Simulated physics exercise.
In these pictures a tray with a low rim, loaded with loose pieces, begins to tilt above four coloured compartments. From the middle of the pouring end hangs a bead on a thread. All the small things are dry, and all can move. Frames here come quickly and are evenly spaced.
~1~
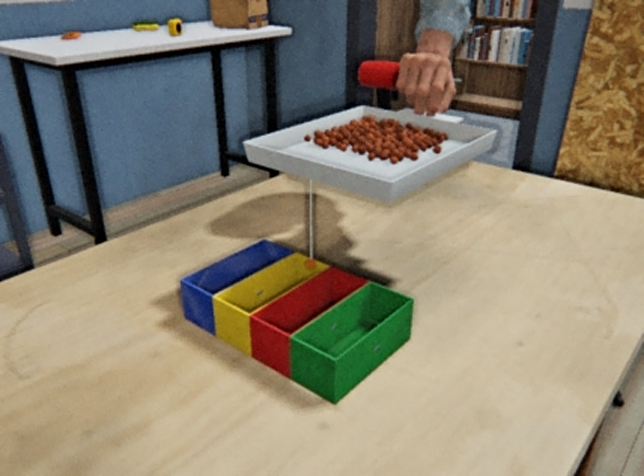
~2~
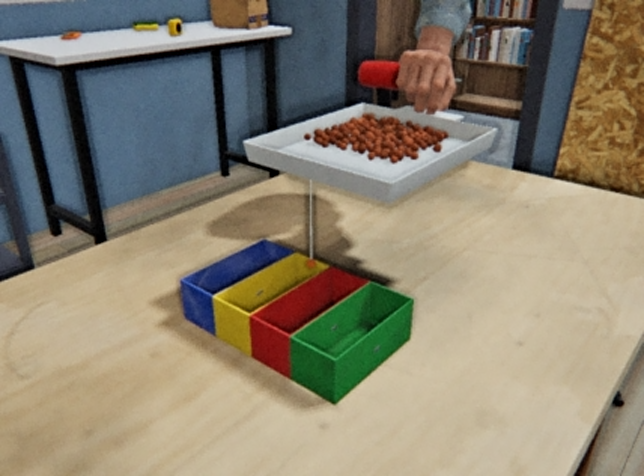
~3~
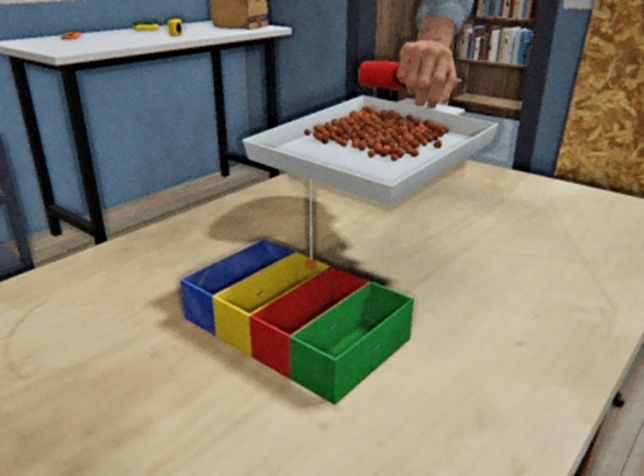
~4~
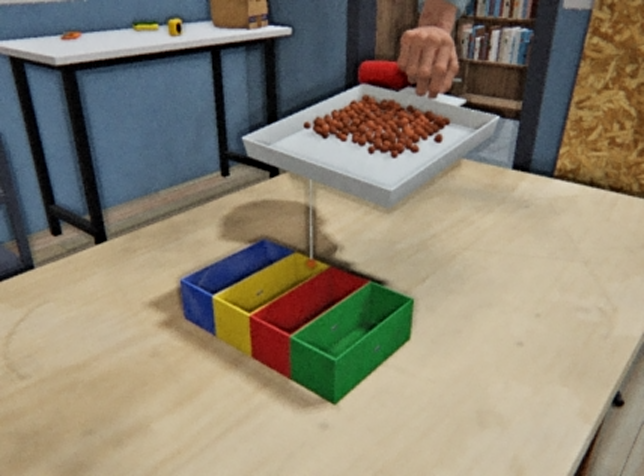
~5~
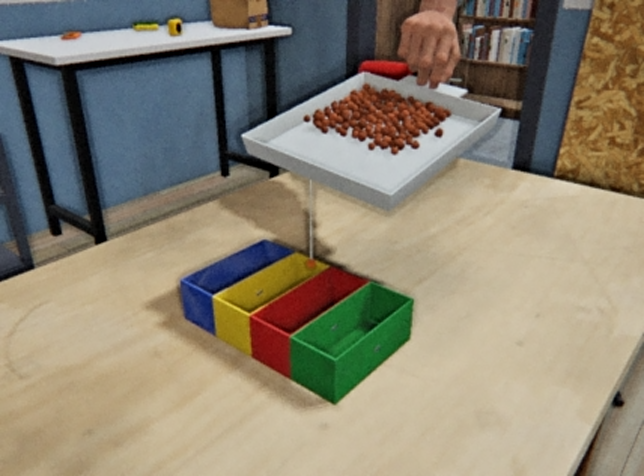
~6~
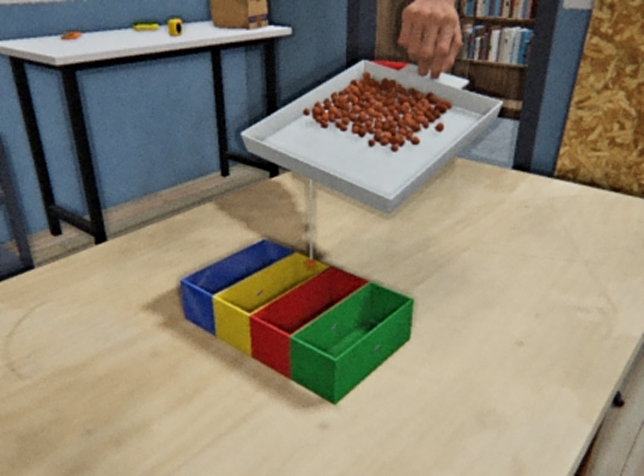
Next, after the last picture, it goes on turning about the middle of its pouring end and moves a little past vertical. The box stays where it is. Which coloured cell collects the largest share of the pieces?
Green.
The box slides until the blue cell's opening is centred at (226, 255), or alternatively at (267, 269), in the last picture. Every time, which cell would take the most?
So it's that green cell for the first shift and the cell in red for the second.
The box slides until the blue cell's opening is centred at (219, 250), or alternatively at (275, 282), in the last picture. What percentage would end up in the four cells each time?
30 %, 100 %.
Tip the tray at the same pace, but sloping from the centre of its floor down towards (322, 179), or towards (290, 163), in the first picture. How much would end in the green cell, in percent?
First heading 20 %, second heading 0 %.
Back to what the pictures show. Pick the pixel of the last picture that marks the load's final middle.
About pixel (358, 341).
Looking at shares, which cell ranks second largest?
Rank 2: The cell in red.
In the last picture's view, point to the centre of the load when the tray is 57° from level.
In the last view, the load is centred close to (369, 163).
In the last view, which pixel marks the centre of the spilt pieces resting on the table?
The centre sits near (449, 361).
Just after the last frame, tray tipped steeply; almost all on the tray; just a few falling or outside the box.
A moment on, tray tipped right over; almost all on the tray; just a few in the green cell; just a few in the red cell; just a few falling or outside the box.
Further on, tray tipped past a quarter turn; roughly two thirds in the green cell; roughly a quarter in the red cell; about a tenth falling or outside the box.
When it is over, tray tipped past a quarter turn; roughly two thirds in the green cell; roughly a quarter in the red cell; not one in the yellow cell; not one in the blue cell; about a tenth outside the box.
